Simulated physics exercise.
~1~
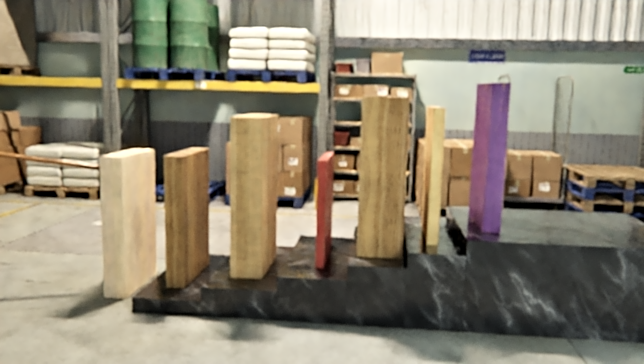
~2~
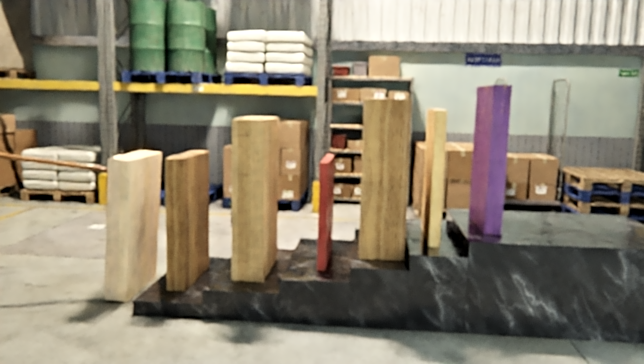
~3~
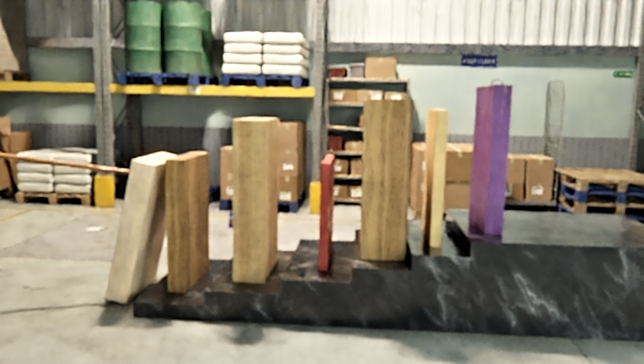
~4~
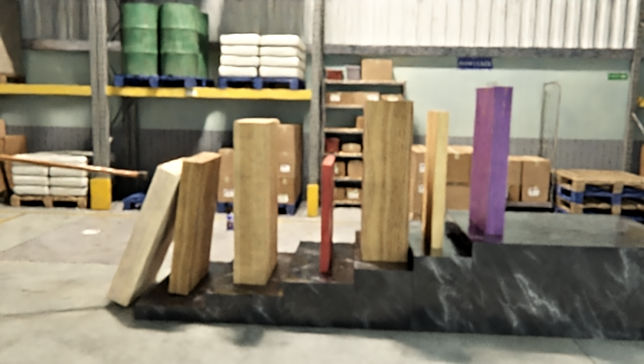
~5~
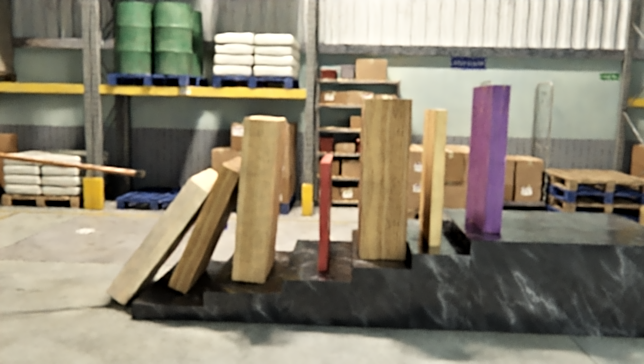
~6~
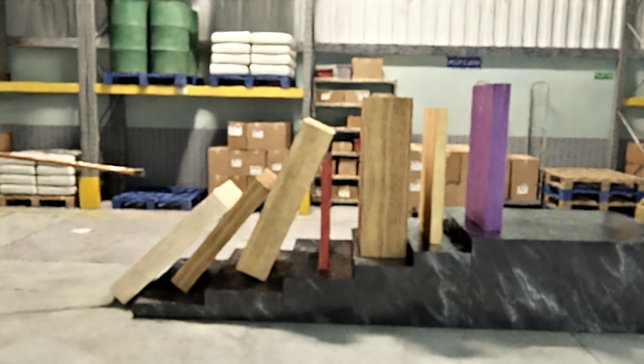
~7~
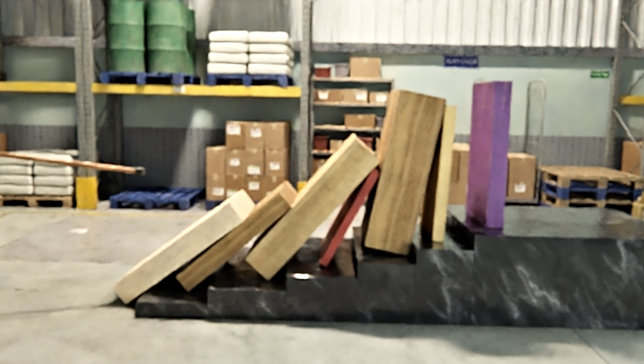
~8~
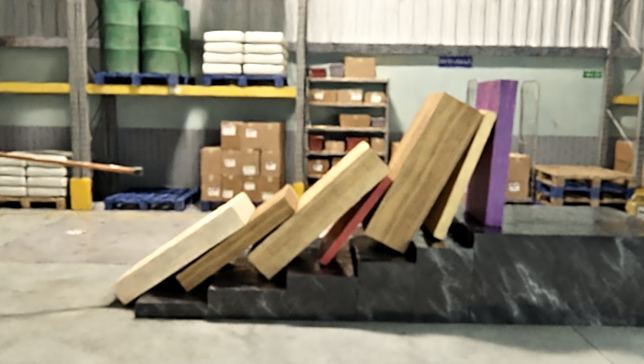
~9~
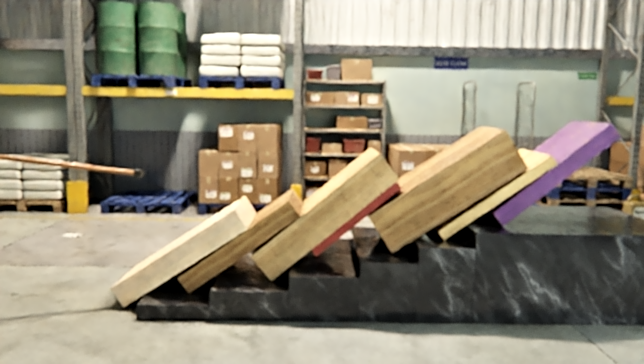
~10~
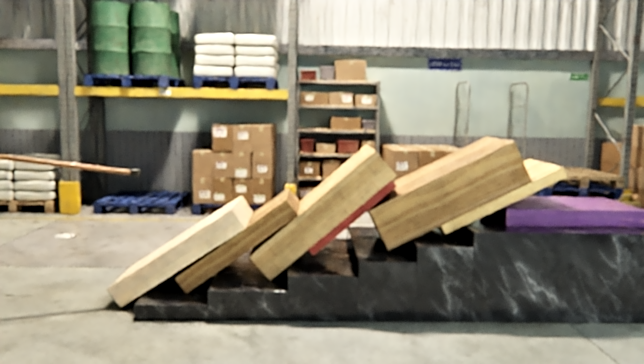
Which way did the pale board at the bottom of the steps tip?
It tipped over to the right, toward the next board up the steps.
